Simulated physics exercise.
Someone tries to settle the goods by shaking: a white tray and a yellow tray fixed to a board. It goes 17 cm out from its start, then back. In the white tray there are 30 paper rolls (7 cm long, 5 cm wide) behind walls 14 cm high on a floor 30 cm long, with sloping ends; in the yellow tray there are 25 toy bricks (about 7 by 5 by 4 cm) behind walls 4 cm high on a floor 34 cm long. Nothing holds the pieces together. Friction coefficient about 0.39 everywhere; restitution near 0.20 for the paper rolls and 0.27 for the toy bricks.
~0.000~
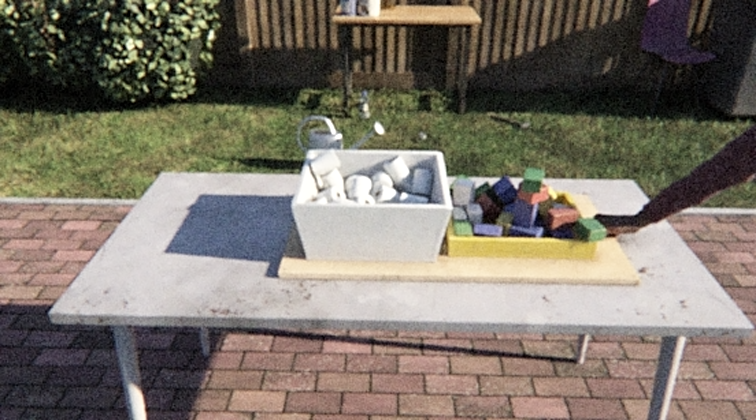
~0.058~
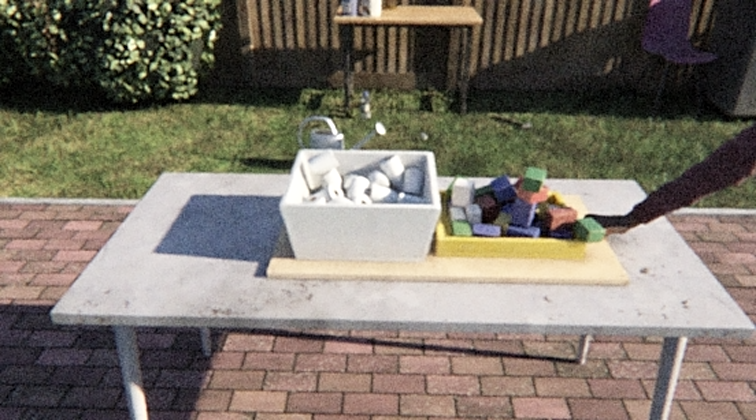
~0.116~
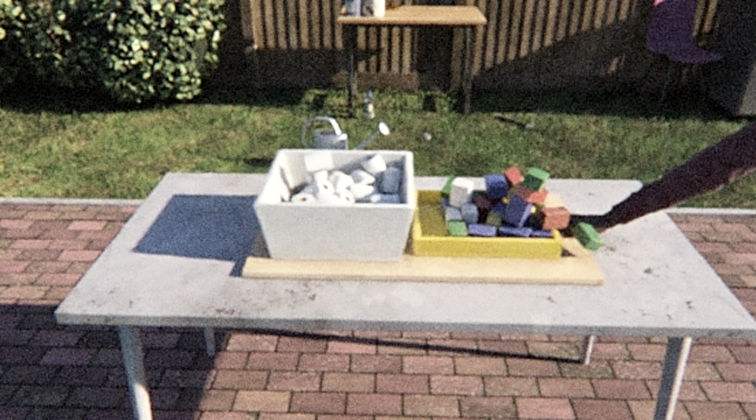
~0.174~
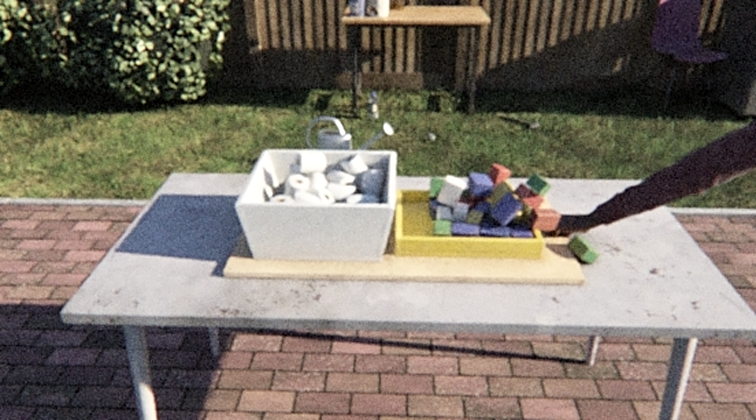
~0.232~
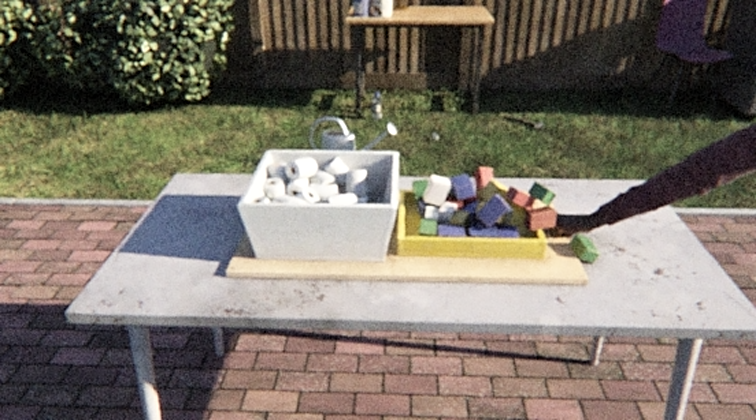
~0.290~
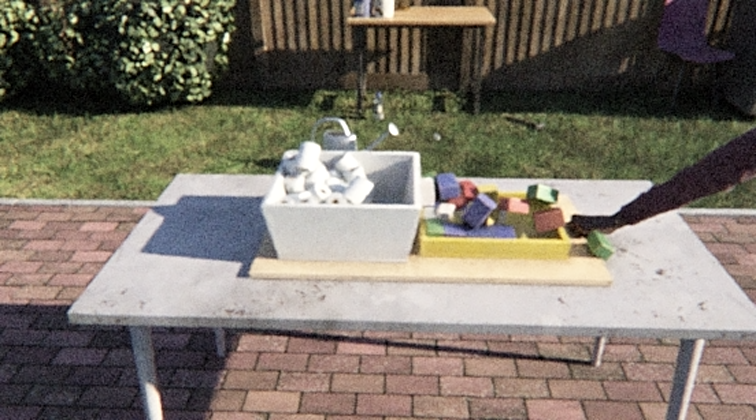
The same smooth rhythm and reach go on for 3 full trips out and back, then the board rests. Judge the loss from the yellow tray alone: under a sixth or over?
The yellow tray loses over a sixth of its toy bricks.
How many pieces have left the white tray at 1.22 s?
Out by then, roughly: White tray 2.
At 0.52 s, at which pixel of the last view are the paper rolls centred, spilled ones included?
At about (378, 203).
After 0.52 s, white tray 30 in, 0 out and yellow tray 18 in, 7 out.
After 0.81 s, white tray 29 in, 1 out and yellow tray 15 in, 10 out.
After 1.22 s, white tray 28 in, 2 out and yellow tray 15 in, 10 out.
Final count (at 1.74 s), white tray 28 in, 2 out and yellow tray 14 in, 11 out. Asked share, 11 of 25, 44 per cent.
